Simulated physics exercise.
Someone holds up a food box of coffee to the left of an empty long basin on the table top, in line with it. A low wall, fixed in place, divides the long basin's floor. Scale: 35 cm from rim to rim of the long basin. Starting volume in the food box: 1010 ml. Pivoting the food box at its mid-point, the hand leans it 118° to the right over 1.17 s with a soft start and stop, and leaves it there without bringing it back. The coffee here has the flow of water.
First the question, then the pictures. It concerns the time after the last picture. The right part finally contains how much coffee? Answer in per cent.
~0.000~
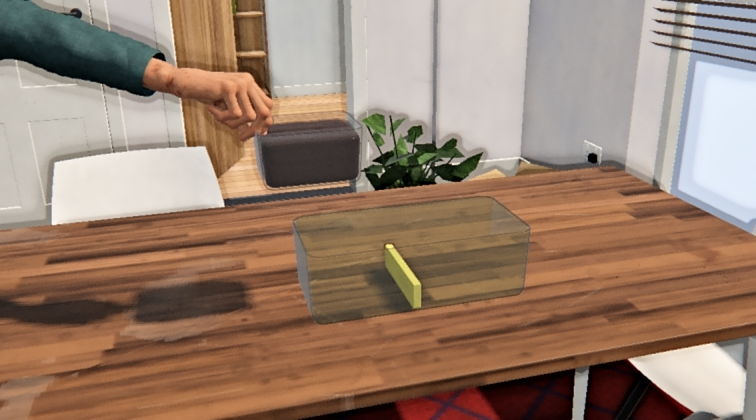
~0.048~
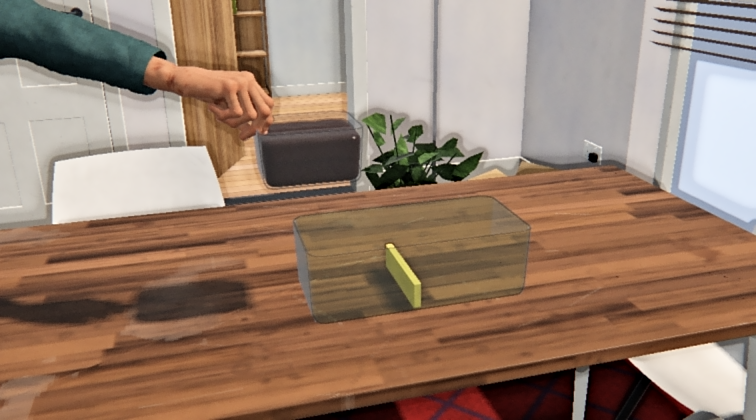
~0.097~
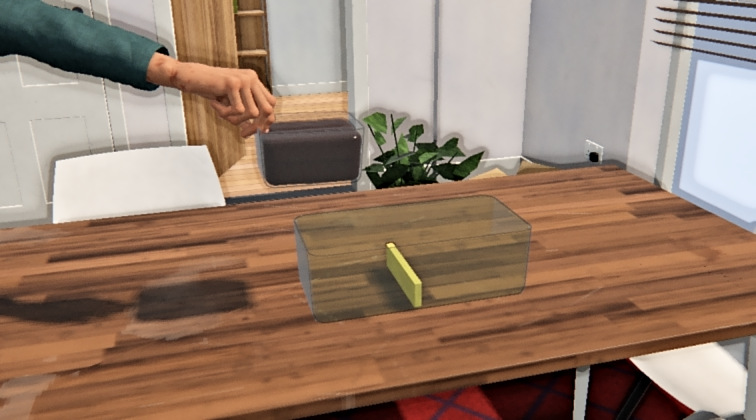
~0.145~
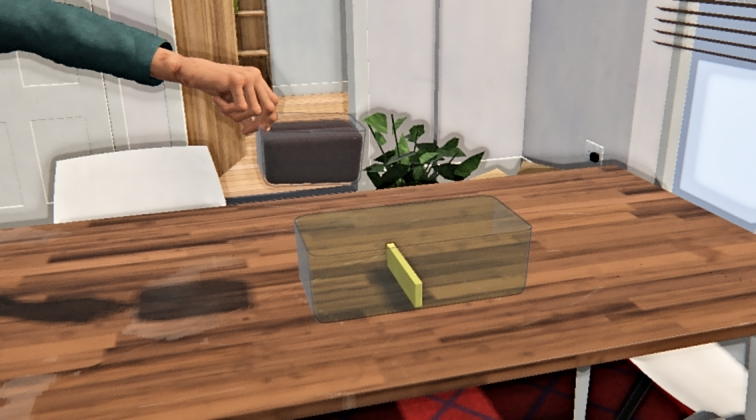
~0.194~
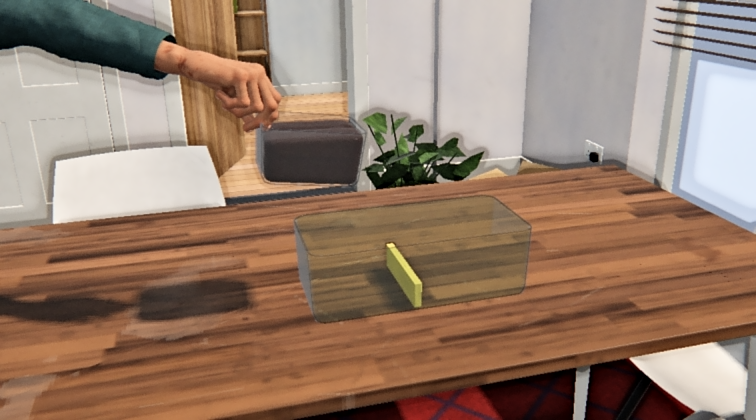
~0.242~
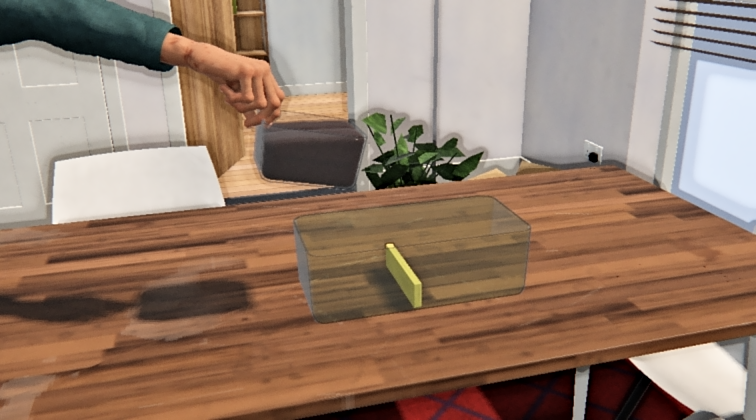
About 56 in every hundred parts.
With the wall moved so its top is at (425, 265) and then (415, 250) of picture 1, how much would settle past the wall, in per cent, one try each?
I'd say 20 percent on the first go, 25 percent on the next.
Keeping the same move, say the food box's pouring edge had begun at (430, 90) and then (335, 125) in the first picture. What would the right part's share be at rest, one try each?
Around 85 per cent first, around 15 per cent next.
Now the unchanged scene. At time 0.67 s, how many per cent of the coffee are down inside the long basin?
The basin holds roughly 22 in a hundred parts at that moment.
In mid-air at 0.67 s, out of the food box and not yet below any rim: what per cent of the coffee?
It comes to roughly 34 per cent.
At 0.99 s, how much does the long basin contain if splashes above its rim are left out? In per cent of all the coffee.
My estimate is about 90 percent.
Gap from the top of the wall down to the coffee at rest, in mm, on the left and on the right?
The left comes to roughly 24 mm and the right to roughly 22 mm.
By 0.67 s the tilt is 72° and 44 per cent is still to pour, 3 is left of the wall and 19 right of it.
By 0.99 s the tilt is 111° and 5 per cent is still to pour, 33 is left of the wall and 56 right of it.
By 1.31 s the tilt is 118° and 0 per cent is still to pour, 42 is left of the wall and 57 right of it.
By 1.67 s the tilt is 118° and 0 per cent is still to pour, 42 is left of the wall and 57 right of it.
At rest 43 per cent lies left of the wall, 56 right of it and 1 outside.
